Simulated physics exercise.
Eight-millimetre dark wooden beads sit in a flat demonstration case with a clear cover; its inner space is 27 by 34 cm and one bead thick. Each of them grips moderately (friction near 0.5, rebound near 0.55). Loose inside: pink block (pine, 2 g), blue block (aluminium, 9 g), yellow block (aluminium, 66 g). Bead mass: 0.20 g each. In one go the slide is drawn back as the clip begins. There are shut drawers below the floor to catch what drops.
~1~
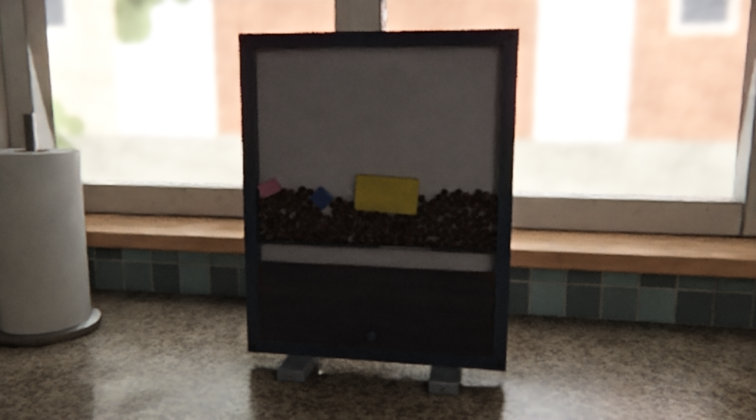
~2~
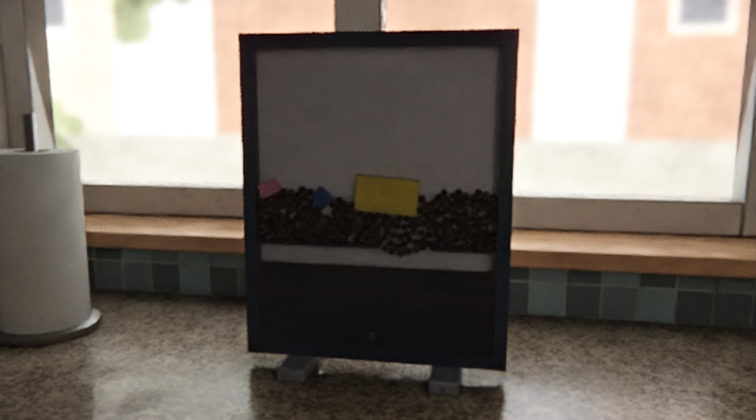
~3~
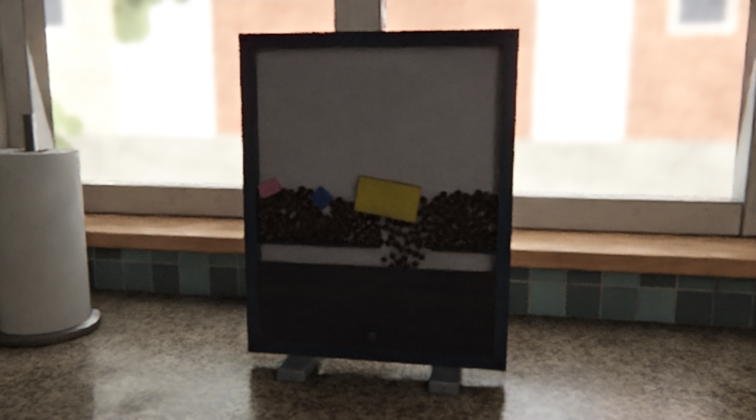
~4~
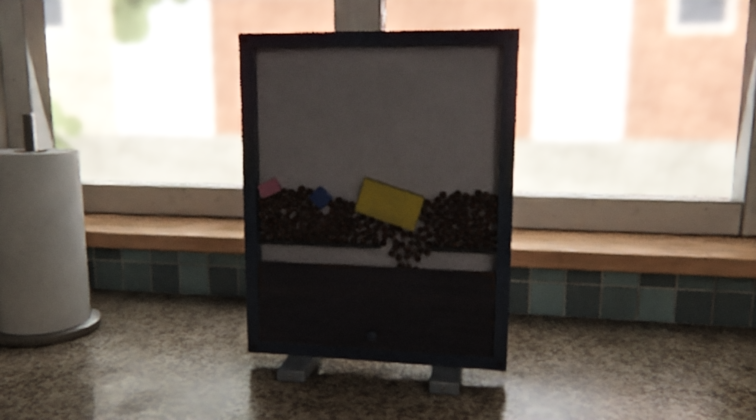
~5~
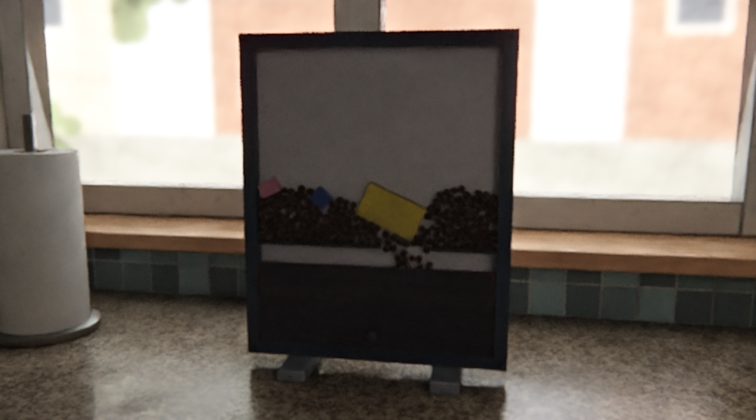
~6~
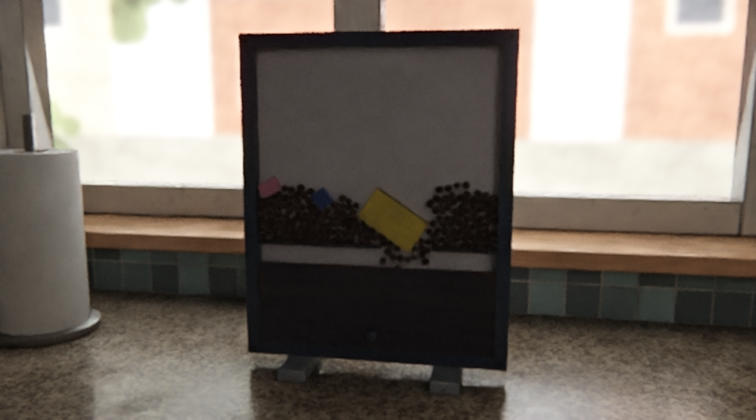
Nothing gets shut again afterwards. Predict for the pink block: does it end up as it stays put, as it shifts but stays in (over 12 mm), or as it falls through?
The pink block stays where it started.
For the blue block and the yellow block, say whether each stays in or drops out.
Result - blue: Retained, yellow: Escaped.
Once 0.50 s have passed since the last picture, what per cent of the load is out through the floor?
About 50 percent.
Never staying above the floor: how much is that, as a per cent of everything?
Around 50 %.
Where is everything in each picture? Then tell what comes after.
About 220 beads; beads centred (373, 221); pink block (269, 188) tilted 25°; blue block (322, 198) tilted 43°; yellow block (387, 194) tilted 3°; slide (376, 246) to (435, 249), in the first picture.
Beads centred (374, 222); 5 out, in the second picture.
Beads centred (373, 223); 12 out, in the third picture.
Beads centred (380, 223); 21 out, in the fourth picture.
Beads centred (371, 225); 29 out, in the fifth picture.
Beads centred (372, 231); 38 out; pink block (270, 188) tilted 29°; blue block (322, 199) tilted 51°; yellow block (393, 220) tilted 34°, in the sixth picture.
Then, 0.15 s later than the last picture, 25 % are out; pink block moved 0.0 cm tilted 24°; blue block moved 2.0 cm tilted 41°; yellow block below the floor.
Then, 0.50 s later than the last picture, 50 % are out; pink block moved 0.0 cm tilted 23°; blue block moved 5.2 cm; yellow block below the floor.
Then, 1.20 s later than the last picture, 50 % are out; pink block moved 0.0 cm tilted 23°; blue block moved 5.5 cm tilted 6°; yellow block below the floor.
At rest 1.7 s after the last picture, 50 % are out; pink block moved 0.0 cm tilted 23°; blue block moved 5.5 cm tilted 6°; yellow block below the floor.
